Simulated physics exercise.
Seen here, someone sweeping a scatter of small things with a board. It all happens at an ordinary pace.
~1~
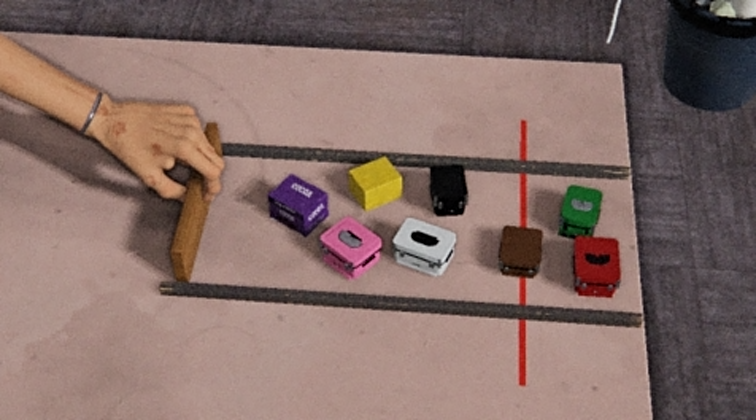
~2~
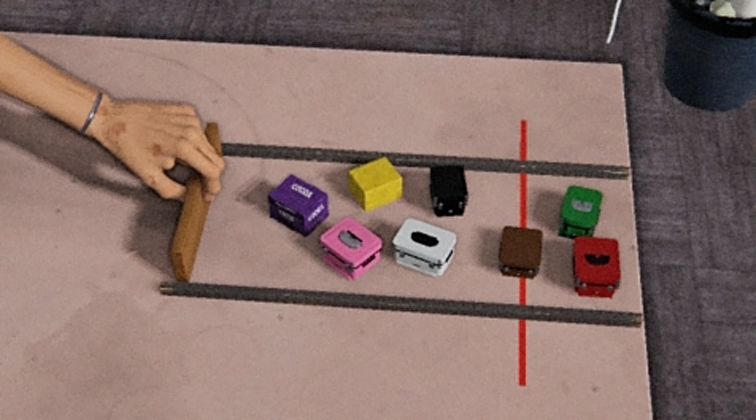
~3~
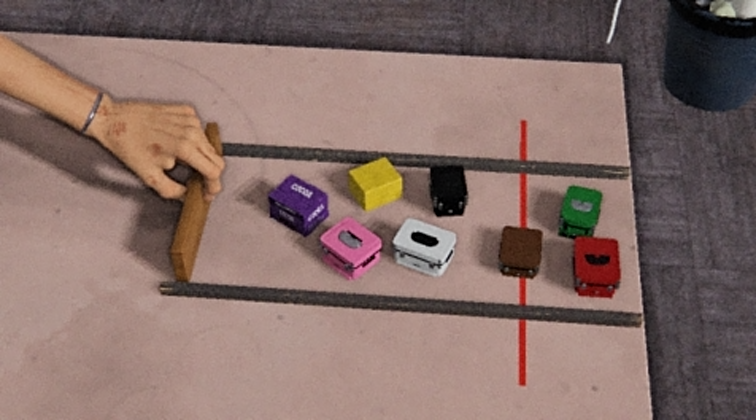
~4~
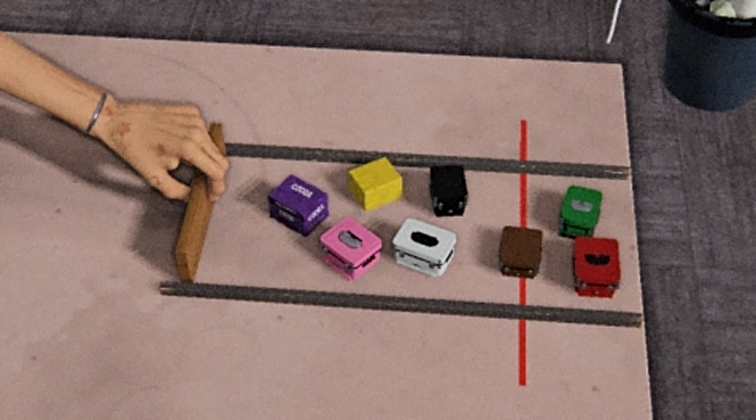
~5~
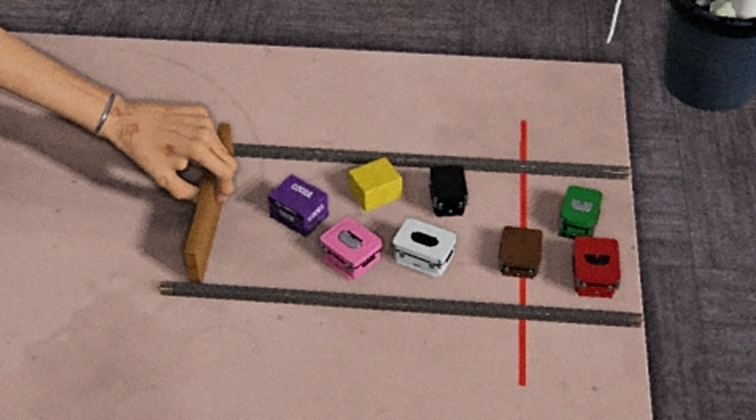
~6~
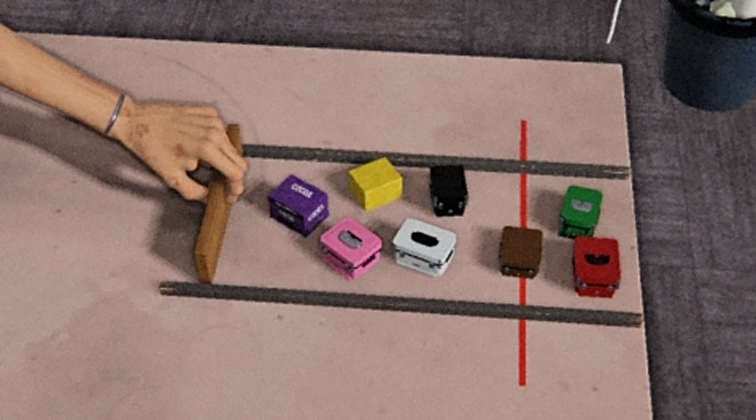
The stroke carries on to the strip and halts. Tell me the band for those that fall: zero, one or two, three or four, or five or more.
As it turns out, the number that fall off is one or two.
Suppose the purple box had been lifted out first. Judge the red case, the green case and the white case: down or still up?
The red case falls, the green case survives, the white case does not fall.
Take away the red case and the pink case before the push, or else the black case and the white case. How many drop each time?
First 0, then 0.
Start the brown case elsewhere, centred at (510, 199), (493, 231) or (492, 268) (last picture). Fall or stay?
The brown case is kept; survives; survives.
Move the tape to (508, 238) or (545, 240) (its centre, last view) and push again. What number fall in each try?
Down on the floor: 1 and 2.
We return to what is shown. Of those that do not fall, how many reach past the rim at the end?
It comes to 0.
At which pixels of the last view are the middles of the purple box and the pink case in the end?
The purple box at (552, 223), the pink case at (544, 278).
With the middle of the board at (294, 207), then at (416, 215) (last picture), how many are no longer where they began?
The counts are 1 and 6.
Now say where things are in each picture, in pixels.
The first picture shows red case (596, 267); green case (580, 214); brown case (520, 253); board (198, 201); tape (523, 239).
The second picture shows green case (580, 214); black case (448, 192).
The third picture shows brown case (520, 253); purple box (298, 205).
The fourth picture shows red case (596, 268); pink case (351, 250).
The fifth picture shows green case (580, 214); yellow block (375, 184).
The sixth picture shows red case (596, 268); green case (580, 214); brown case (520, 253); board (220, 202); tape (523, 239).
Soon after, none off yet; red case at rest near (596, 268); green case at rest near (580, 214); brown case at rest near (520, 253).
By the end, the number that fall off is one or two; fallen, brown case and red case.
